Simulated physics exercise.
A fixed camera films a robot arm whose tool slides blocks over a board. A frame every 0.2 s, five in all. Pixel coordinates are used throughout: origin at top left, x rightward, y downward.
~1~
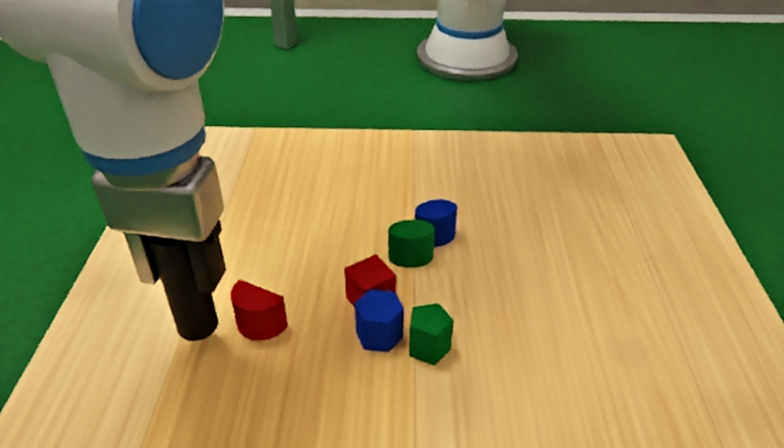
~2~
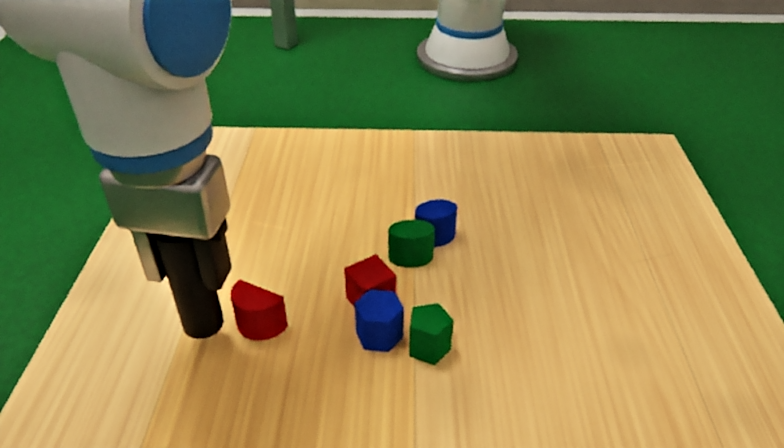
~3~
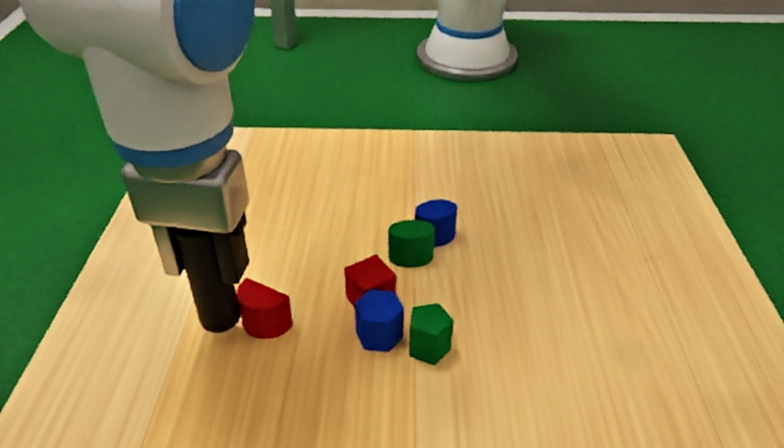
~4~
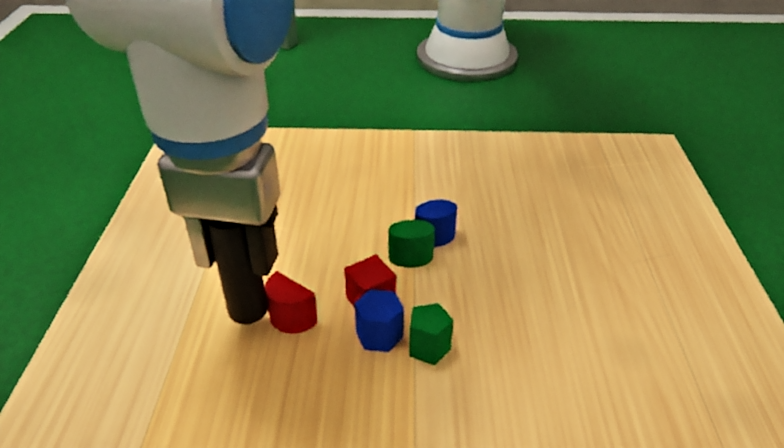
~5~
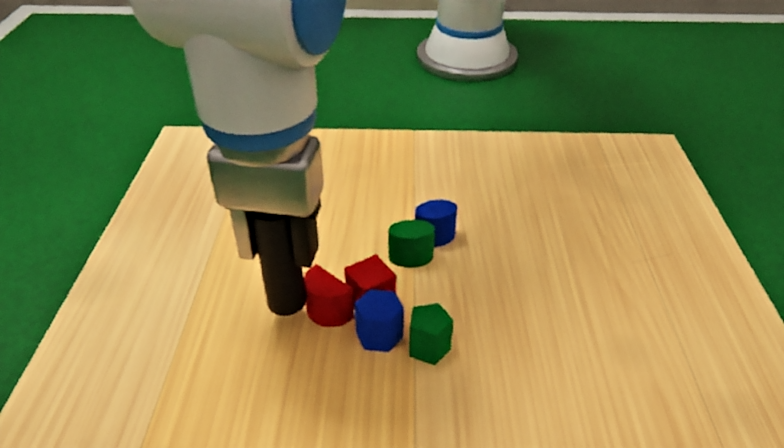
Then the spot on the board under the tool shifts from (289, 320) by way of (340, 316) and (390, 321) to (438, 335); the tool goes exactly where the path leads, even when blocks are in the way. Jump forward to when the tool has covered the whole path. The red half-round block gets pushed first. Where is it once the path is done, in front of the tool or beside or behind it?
Looking at the end of the path, the red half-round block has slipped free of the tool.
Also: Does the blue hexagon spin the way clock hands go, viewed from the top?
Yes
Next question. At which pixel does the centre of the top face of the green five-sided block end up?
At pixel (489, 366).
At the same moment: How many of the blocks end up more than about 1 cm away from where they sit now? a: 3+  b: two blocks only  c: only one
I'll go with a - 3+.
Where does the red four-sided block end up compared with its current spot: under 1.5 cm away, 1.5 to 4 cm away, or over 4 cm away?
It's set to move over 4 cm.
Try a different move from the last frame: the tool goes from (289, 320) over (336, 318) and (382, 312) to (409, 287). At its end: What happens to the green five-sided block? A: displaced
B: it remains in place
A - displaced.
What follows on the original path. One third of the way, tool (340, 299); red half-round block (376, 277); red four-sided block (404, 262), turned 20° anticlockwise; blue hexagon (390, 307), turned 35° clockwise.
Two thirds of the way, tool (390, 304); red half-round block (422, 274), turned 35° anticlockwise; red four-sided block (432, 252), turned 50° anticlockwise; blue hexagon (418, 316), turned 55° clockwise; green five-sided block (458, 335).
At the end, tool (439, 318); red half-round block (452, 277), turned 75° anticlockwise; red four-sided block (434, 251), turned 60° anticlockwise; blue hexagon (453, 338), turned 110° clockwise; green five-sided block (489, 366), turned 15° anticlockwise.
